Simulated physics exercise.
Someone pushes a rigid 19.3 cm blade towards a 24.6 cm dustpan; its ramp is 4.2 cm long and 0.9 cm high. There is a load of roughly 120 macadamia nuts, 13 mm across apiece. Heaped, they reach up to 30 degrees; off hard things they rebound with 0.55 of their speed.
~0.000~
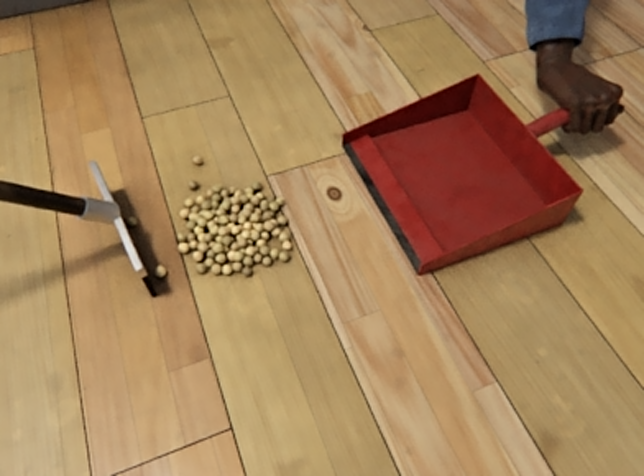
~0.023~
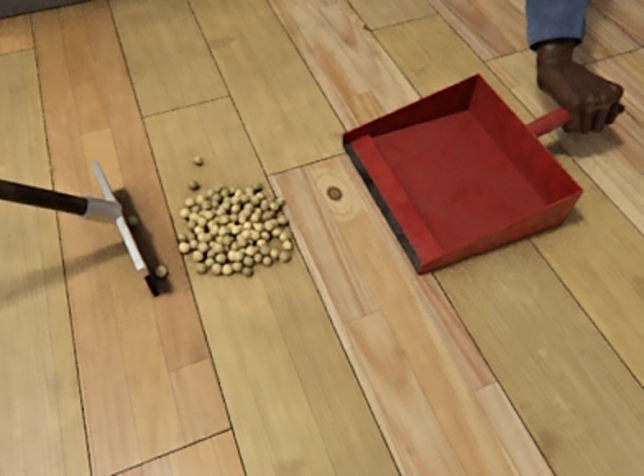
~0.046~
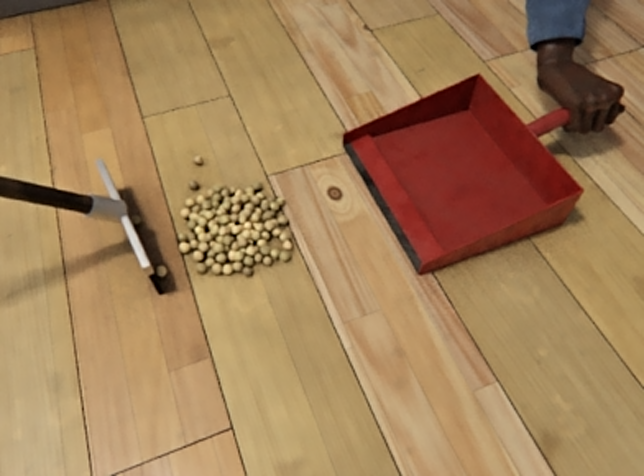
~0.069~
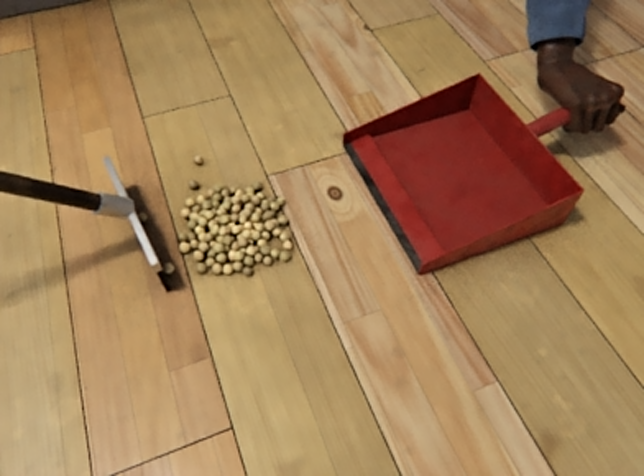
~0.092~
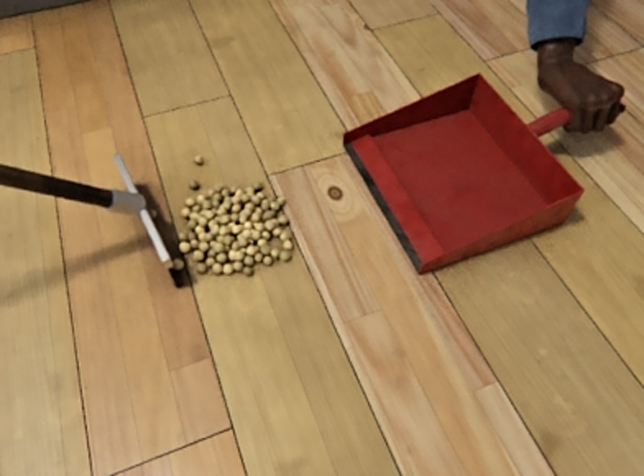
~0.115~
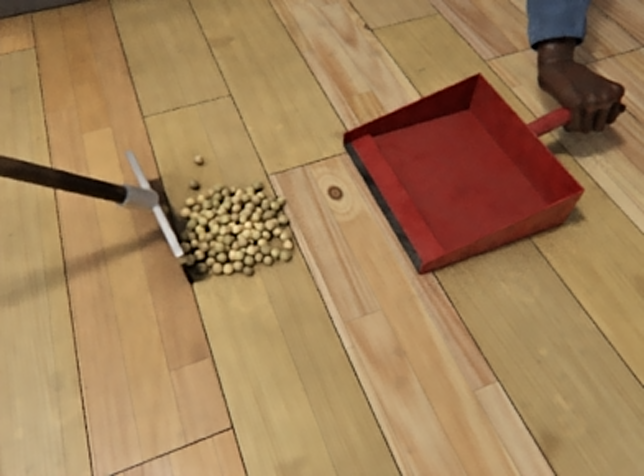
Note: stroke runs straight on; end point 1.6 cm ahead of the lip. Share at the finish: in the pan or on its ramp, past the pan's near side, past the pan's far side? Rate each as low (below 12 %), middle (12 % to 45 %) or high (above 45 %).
Pan - middle, near side - low, far side - middle.
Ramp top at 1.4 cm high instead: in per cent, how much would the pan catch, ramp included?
35 %.
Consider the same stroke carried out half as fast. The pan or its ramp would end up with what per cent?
Then near 30 in a hundred.
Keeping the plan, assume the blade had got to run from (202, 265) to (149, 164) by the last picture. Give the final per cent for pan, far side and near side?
Pan: 50, far side: 20, near side: 5.
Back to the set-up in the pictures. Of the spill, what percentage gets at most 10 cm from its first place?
Around 0 per cent, give or take.
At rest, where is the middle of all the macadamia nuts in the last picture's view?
Somewhere around (372, 181) in the final frame.
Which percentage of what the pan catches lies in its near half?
Roughly 30 in a hundred.
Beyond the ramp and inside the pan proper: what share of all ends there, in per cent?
Near 20 per cent, I'd say.
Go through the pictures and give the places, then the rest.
Blade from (141, 272) to (96, 169), moved 0.0 cm, 0 of the pieces shifted so far; middle of the pieces at (231, 227); pan at (458, 179), in the first frame.
Blade from (143, 271) to (98, 169), moved 0.2 cm, 0 of the pieces shifted so far; middle of the pieces at (231, 227), in the second frame.
Blade from (148, 270) to (102, 167), moved 0.7 cm, 1 of the pieces shifted so far; middle of the pieces at (231, 227), in the third frame.
Blade from (156, 267) to (109, 165), moved 1.7 cm, 2 of the pieces shifted so far; middle of the pieces at (231, 227), in the fourth frame.
Blade from (168, 263) to (119, 162), moved 3.0 cm, 2 of the pieces shifted so far; middle of the pieces at (232, 227), in the fifth frame.
Blade from (181, 258) to (132, 159), moved 4.6 cm, 2 of the pieces shifted so far; middle of the pieces at (232, 227); pan at (459, 178). Its pace works out near 0.71 m/s, in the sixth frame.
After 0.30 s, middle of the blade 15 cm from the lip; 0 % over the lip, far side 10 %, near side 0 %.
After 0.42 s, middle of the blade 7 cm from the lip; 0 % over the lip, far side 20 %, near side 0 %.
Then, at 0.68 s, middle of the blade 3 cm from the lip; 40 % over the lip, far side 25 %, near side 0 %.
By 1.5 s all is still; pan 35 %, near side 0 %, far side 25 %, in front of the lip or behind the blade 40 %.
